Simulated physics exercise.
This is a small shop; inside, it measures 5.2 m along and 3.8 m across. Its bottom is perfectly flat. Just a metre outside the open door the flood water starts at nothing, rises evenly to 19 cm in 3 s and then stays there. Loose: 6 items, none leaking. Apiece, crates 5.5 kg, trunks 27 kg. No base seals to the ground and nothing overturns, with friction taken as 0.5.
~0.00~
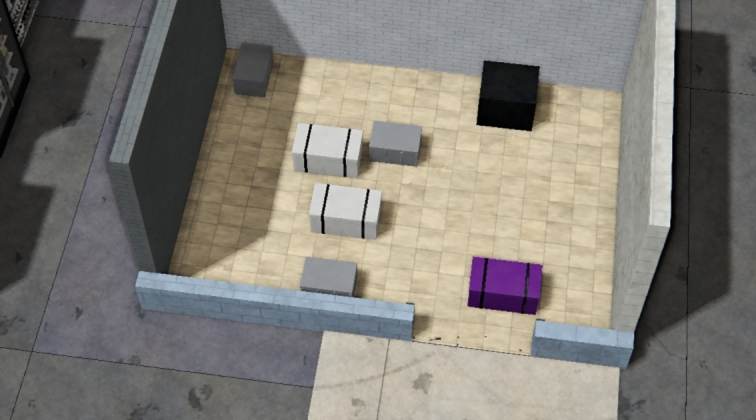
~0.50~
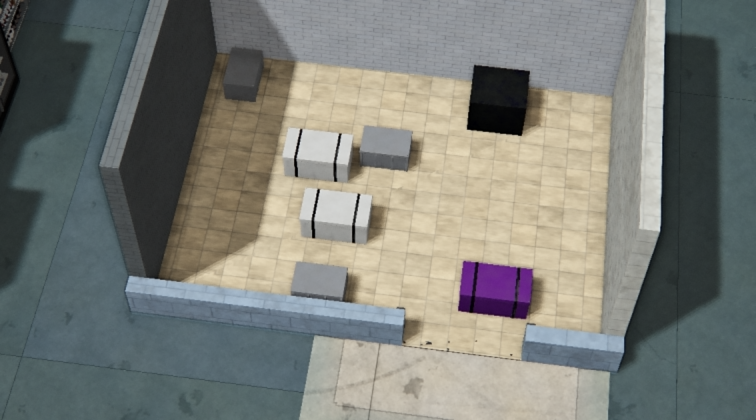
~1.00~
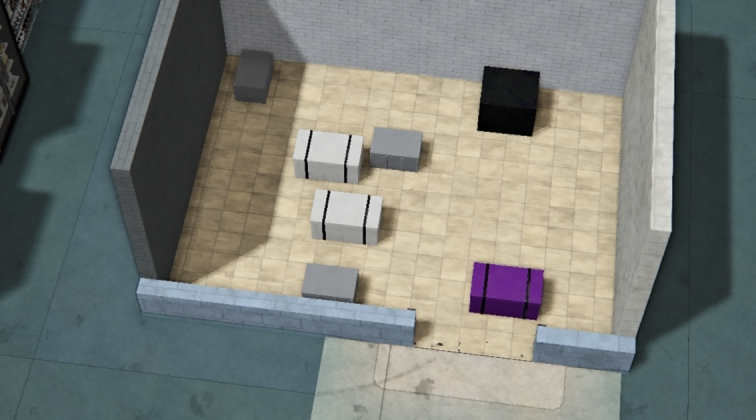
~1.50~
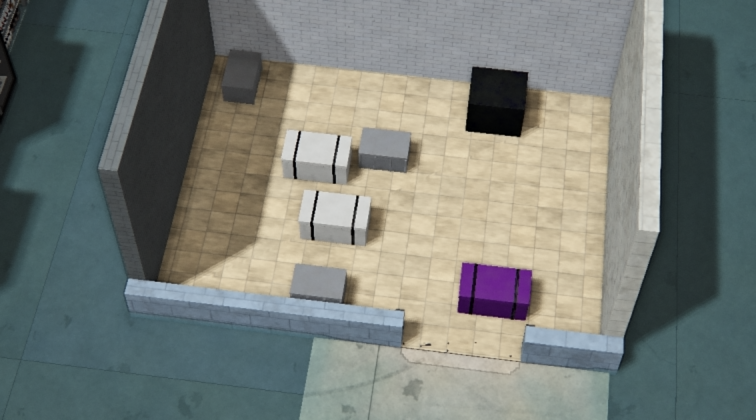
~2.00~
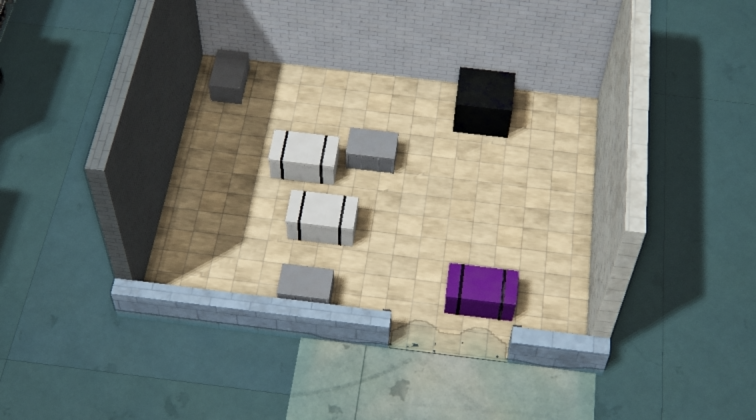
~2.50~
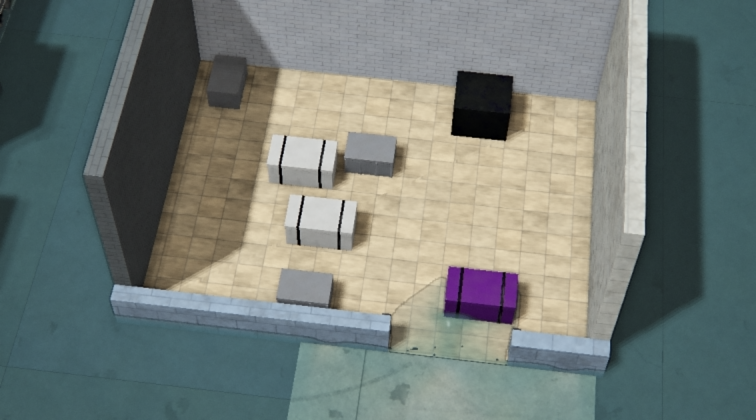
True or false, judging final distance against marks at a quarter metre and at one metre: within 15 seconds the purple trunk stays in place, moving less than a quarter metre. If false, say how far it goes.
False, over one metre.
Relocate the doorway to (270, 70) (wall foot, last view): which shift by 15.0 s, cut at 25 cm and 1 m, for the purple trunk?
The purple trunk drifts well away.
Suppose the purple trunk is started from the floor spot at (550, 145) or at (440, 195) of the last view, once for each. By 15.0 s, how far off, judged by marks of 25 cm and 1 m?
From the first spot it would drift a bit, and from the second it would go a long distance.
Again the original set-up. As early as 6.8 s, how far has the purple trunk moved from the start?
150 cm or so by then.
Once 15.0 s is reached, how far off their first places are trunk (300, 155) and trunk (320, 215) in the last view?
Shifts: 30 cm / 10 cm.
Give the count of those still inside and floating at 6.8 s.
1.
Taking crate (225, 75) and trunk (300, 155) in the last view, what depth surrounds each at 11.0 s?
About 5 and 3 cm.
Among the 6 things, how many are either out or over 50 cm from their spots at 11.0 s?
Result: 3.
After 3.5 s the purple trunk is near (488, 262), 0.3 m from its start, aground; 0 afloat.
After 6.8 s the purple trunk is near (532, 174), 1.7 m from its start, aground; 1 afloat.
After 11.0 s the purple trunk is near (509, 134), 2.2 m from its start, afloat; 3 afloat.
After 15.0 s the purple trunk is near (380, 99), 2.9 m from its start, afloat; 5 afloat.
